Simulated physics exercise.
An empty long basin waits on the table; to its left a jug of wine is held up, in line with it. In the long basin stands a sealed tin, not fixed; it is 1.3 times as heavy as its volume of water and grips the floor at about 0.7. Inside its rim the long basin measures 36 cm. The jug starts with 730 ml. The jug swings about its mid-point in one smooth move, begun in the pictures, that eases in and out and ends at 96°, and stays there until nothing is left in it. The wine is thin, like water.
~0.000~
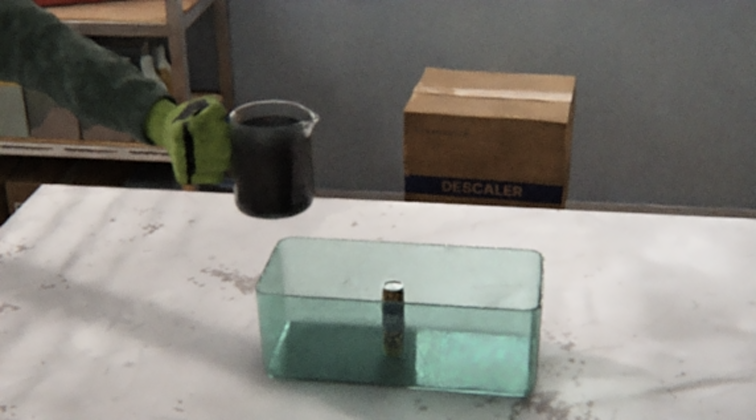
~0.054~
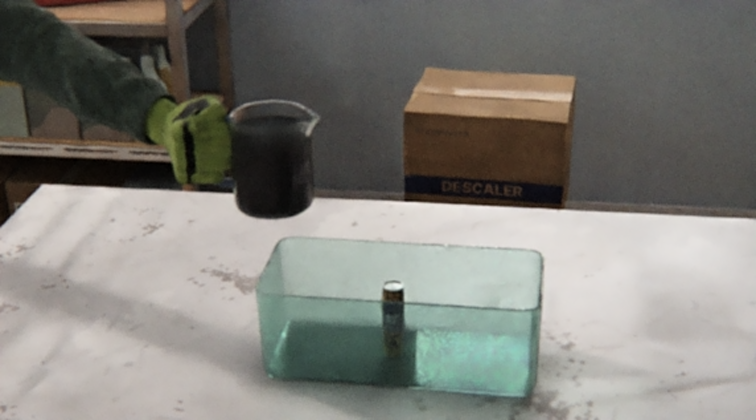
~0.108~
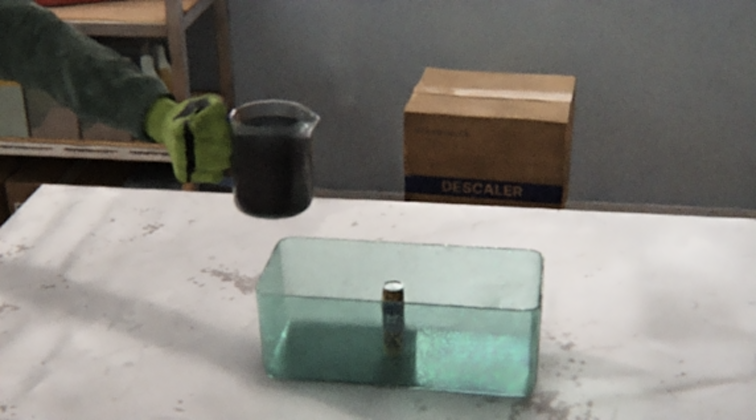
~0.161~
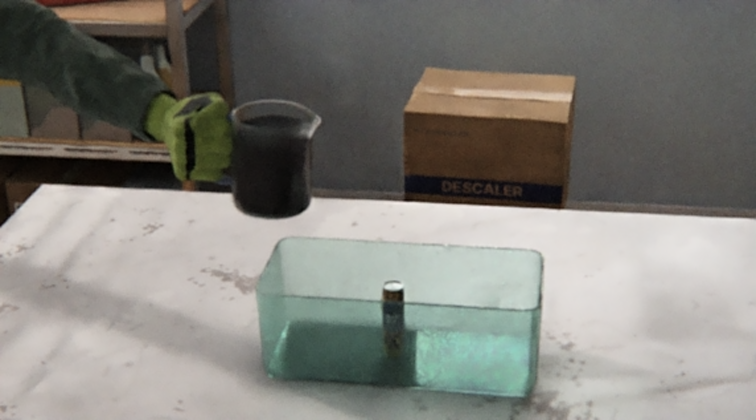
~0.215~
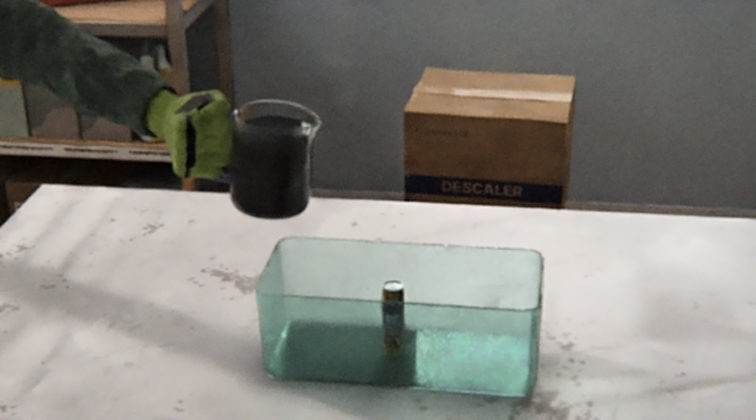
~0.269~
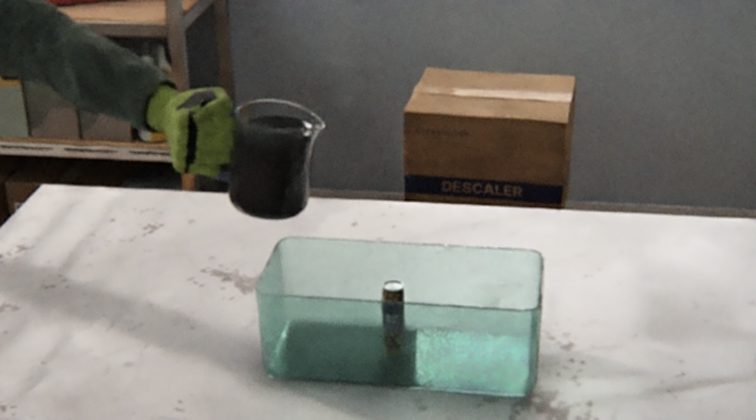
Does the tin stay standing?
It goes over.
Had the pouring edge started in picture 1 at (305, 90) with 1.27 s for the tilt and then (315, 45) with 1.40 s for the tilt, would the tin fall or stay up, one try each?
First it topples; then it keeps standing.
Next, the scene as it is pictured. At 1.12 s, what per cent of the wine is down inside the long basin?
About 32 per cent.
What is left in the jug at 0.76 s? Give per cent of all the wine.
About 90 per cent.
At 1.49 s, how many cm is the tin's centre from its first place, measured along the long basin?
Some 1 cm.
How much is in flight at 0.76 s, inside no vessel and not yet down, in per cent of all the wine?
About 10 per cent.
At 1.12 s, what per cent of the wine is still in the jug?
About 48 per cent.
By 0.76 s the tilt is 54° and 89 per cent is still to pour; the tin stands where it began.
By 1.12 s the tilt is 87° and 48 per cent is still to pour; the tin stands where it began.
By 1.49 s the tilt is 96° and 11 per cent is still to pour; the tin leans 11°.
By 1.90 s the tilt is 96° and 2 per cent is still to pour; the tin lies on its side.
At rest the tin lies on its side.
